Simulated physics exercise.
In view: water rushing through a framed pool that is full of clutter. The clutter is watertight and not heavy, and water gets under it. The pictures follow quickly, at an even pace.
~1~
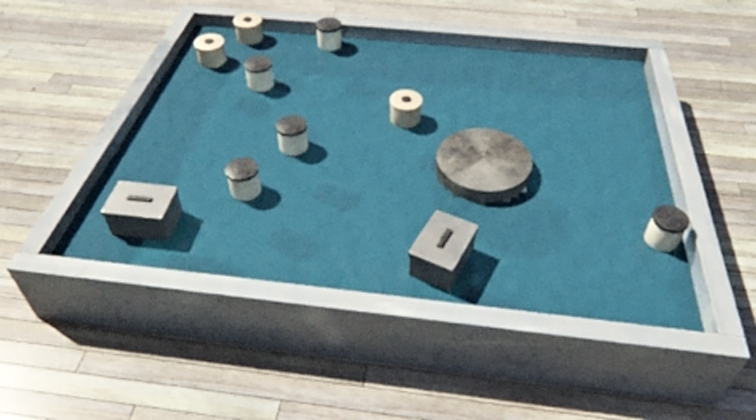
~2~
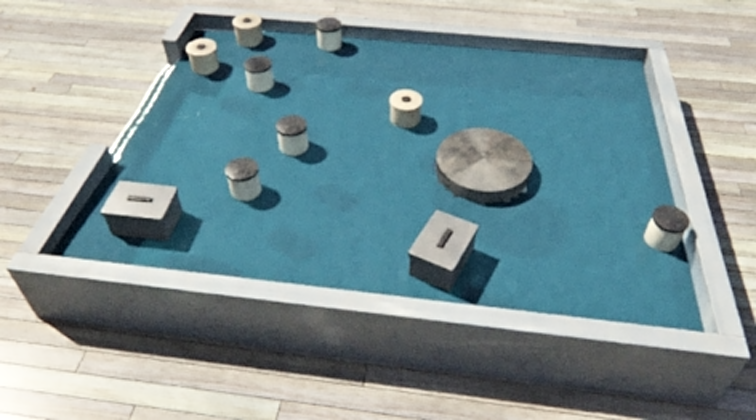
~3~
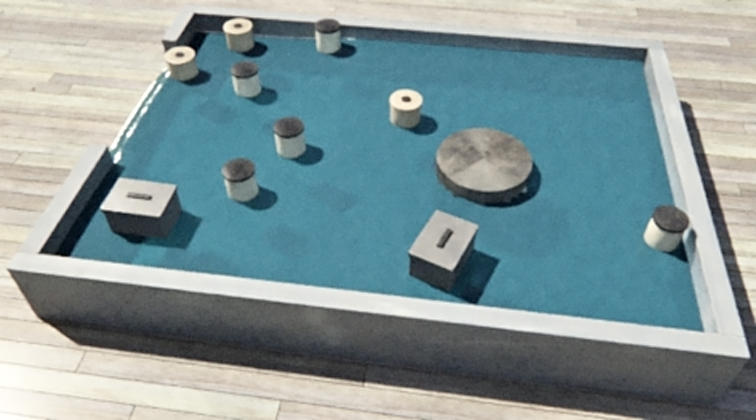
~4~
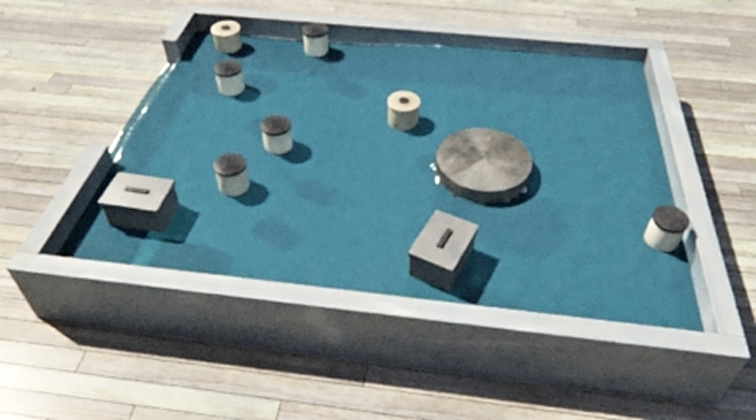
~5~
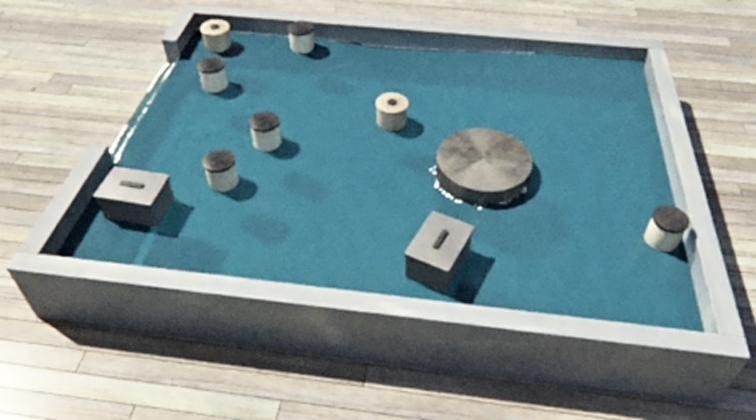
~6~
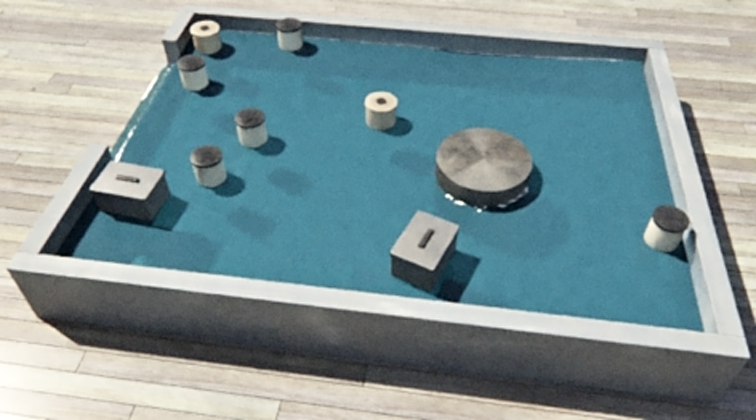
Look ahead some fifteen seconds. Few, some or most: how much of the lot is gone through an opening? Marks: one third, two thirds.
That comes to two thirds or more.
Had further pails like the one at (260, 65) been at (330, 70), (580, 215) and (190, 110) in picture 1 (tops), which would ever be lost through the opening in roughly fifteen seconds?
One after the other: Through, no, out.
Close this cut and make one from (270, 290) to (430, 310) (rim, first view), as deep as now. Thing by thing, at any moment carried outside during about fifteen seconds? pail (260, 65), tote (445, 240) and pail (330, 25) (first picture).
In turn: No, out, kept in.
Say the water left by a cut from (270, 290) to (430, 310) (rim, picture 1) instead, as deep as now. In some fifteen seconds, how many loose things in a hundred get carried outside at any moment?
Near 50 in a hundred.
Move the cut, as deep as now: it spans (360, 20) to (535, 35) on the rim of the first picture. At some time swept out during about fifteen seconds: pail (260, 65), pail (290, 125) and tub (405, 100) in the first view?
As listed: Washed out, through, washed out.
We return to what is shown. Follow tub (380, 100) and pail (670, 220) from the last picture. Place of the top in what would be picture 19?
Close to (274, 98) and (639, 227).
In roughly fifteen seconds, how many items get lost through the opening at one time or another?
The number is 8.
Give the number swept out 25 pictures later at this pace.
The number is 7.
A moment on, 2 of 10 are out; 8 afloat.
Next, 7 of 10 are out; 3 afloat.
Later, 7 of 10 are out; 3 afloat.
In the end, 8 of 10 are out; 2 afloat.
